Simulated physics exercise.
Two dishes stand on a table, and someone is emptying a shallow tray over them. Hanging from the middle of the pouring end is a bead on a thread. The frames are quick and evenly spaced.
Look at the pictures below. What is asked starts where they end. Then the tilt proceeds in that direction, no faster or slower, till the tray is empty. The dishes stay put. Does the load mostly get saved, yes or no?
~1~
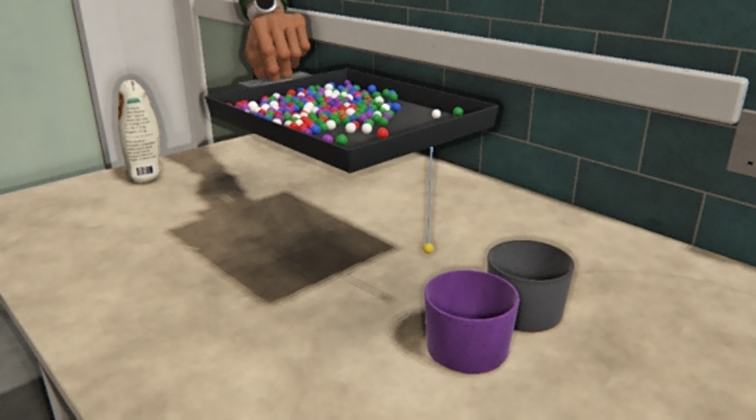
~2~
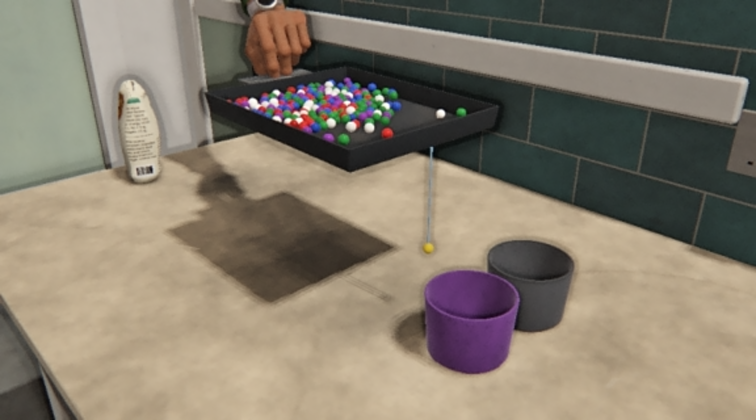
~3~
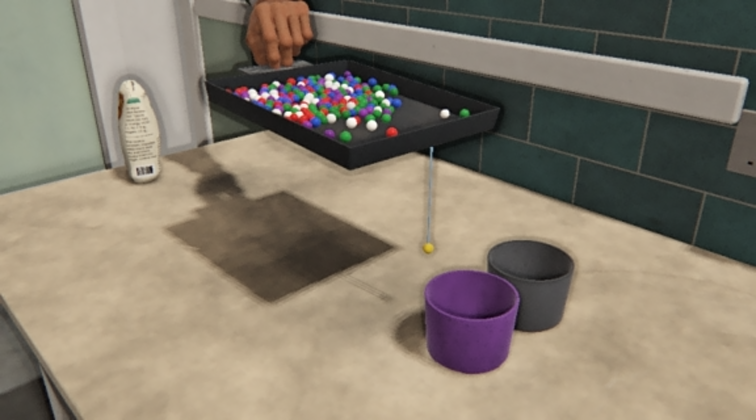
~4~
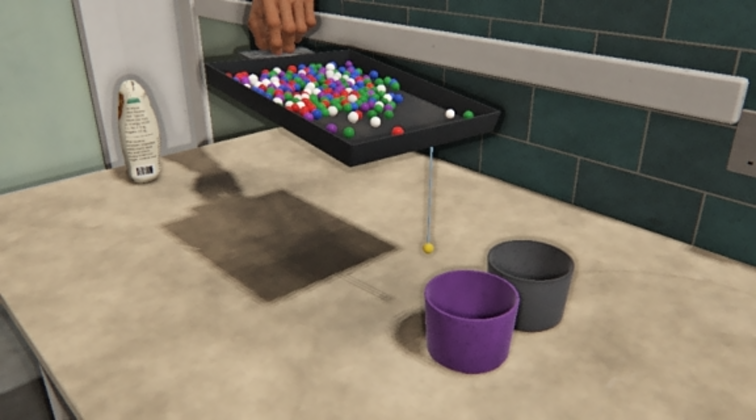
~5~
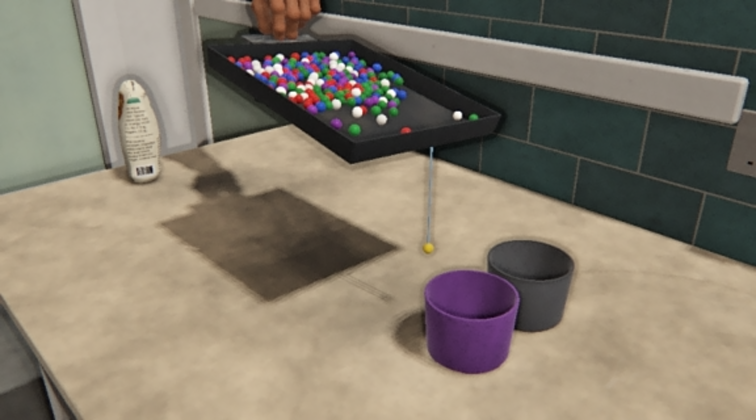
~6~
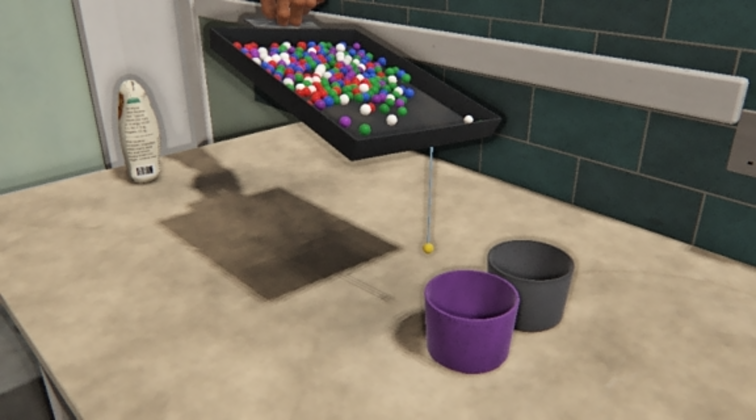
No, less than half is saved.
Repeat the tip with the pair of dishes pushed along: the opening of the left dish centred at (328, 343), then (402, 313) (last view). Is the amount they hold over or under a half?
At place one a lesser share; at place two a lesser share.
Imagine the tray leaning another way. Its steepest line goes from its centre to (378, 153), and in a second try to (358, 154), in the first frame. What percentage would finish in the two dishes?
In turn some 0 and 0 per cent.
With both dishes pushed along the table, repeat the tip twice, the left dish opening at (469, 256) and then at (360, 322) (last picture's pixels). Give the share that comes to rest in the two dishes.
I'd expect some 70 percent, and then some 0 percent.
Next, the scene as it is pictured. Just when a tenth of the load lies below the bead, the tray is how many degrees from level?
It has tipped about 60 degrees.
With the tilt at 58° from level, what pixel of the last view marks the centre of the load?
Somewhere about (463, 123).
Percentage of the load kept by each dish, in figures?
So the left dish gets 0 % of the load, while the right one gets 20 %.
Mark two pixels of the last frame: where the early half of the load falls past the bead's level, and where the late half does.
(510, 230) first, (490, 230) later.
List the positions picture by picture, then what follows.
In the first frame, corners of the pouring end (349, 149) and (495, 106), level; middle of the load (319, 109), round plastic beads; left dish (506, 337); right dish (564, 298); bead on its thread (428, 248).
In the second frame, corners of the pouring end (350, 148) and (495, 106), level; middle of the load (319, 107).
In the third frame, corners of the pouring end (351, 146) and (496, 108), tipped barely, lowest at the right corner; middle of the load (319, 101).
In the fourth frame, corners of the pouring end (353, 143) and (497, 111), tipped a little, lowest at the right corner; middle of the load (320, 91), just a few on the move.
In the fifth frame, corners of the pouring end (355, 141) and (498, 114), tipped a little, lowest at the right corner; middle of the load (324, 82), about a tenth on the move.
In the sixth frame, corners of the pouring end (357, 138) and (498, 117), tipped clearly, lowest at the right corner; middle of the load (331, 75), every one on the move; left dish (506, 337); right dish (564, 298).
Just after the last frame, tray tipped steeply; the larger part on the tray; just a few in the left dish; about a tenth in the right dish; just a few outside both; about a tenth in the air.
A moment on, tray tipped right over; roughly a third on the tray; just a few in the left dish; about a tenth in the right dish; roughly a quarter outside both; roughly a quarter in the air.
Further on, tray tipped past a quarter turn; just a few in the left dish; roughly a quarter in the right dish; the larger part outside both.
When it is over, tray tipped past a quarter turn; just a few in the left dish; roughly a quarter in the right dish; the larger part outside both.
